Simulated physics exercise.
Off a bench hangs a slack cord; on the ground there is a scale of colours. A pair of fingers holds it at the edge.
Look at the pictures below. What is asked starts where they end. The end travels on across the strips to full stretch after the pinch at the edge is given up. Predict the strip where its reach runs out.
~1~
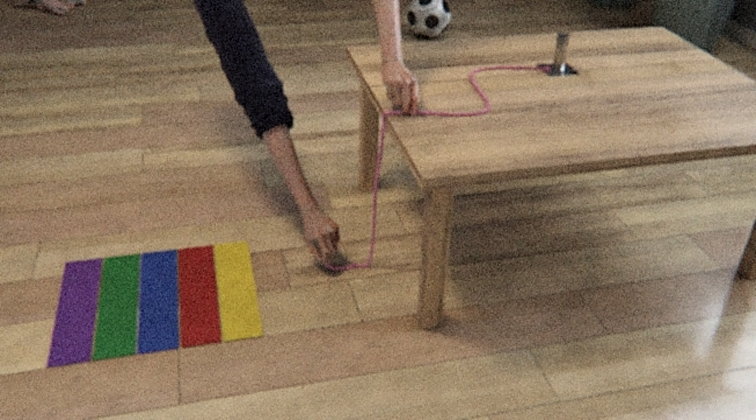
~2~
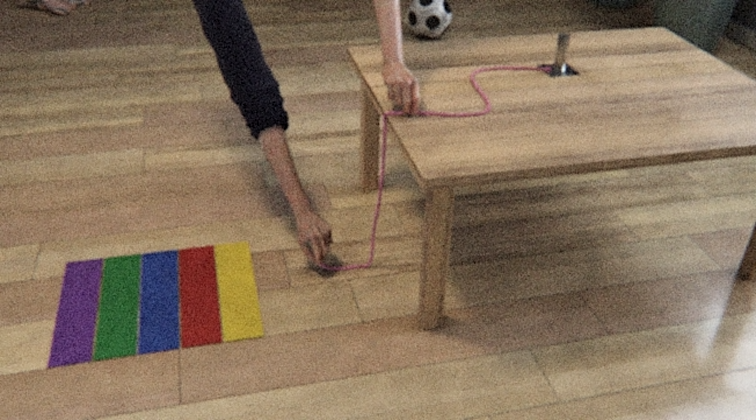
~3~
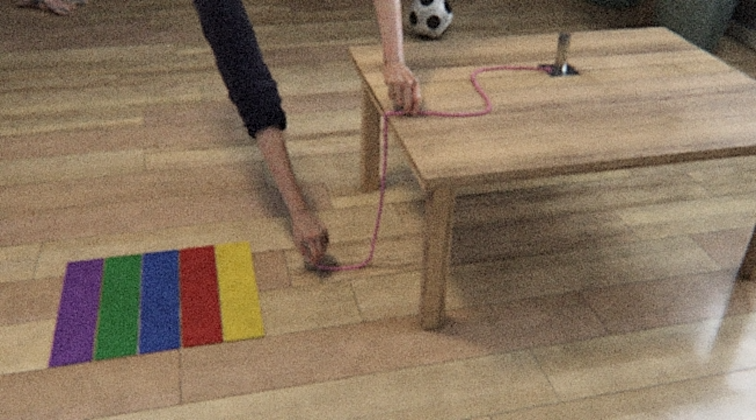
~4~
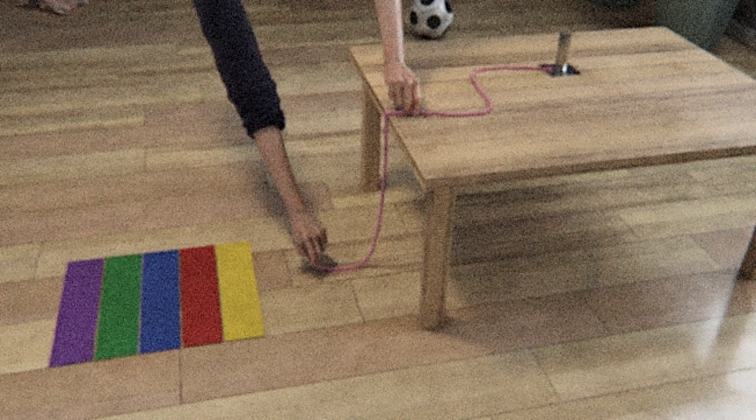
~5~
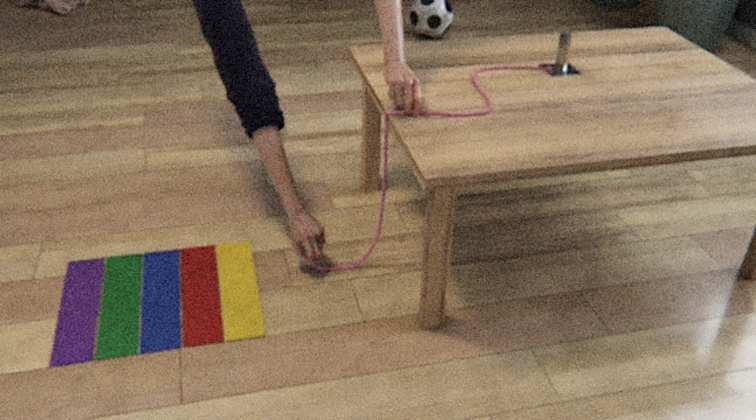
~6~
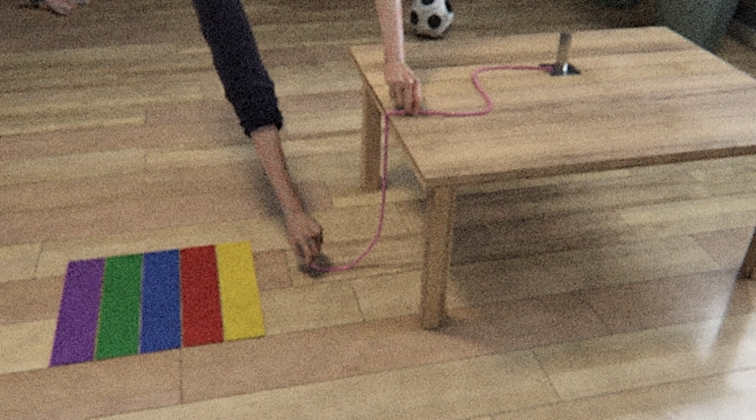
Its reach runs out at the green strip.
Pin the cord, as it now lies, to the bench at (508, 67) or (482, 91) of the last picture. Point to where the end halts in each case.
I'd put it around (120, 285) the first time and around (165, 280) the second.
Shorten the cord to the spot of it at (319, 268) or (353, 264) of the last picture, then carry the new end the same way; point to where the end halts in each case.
The places are (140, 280) and (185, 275).
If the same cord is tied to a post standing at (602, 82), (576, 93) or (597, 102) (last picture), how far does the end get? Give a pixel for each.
Roughly (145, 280), (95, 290) and (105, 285).
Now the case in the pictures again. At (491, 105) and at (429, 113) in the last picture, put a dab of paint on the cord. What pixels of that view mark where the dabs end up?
To (409, 95) for the first and to (344, 126) for the second.
A little later, end near (182, 277); over red.
Next, end near (140, 282); over blue.
When it is tight, end near (114, 285); over green. It gets as far as the green strip.
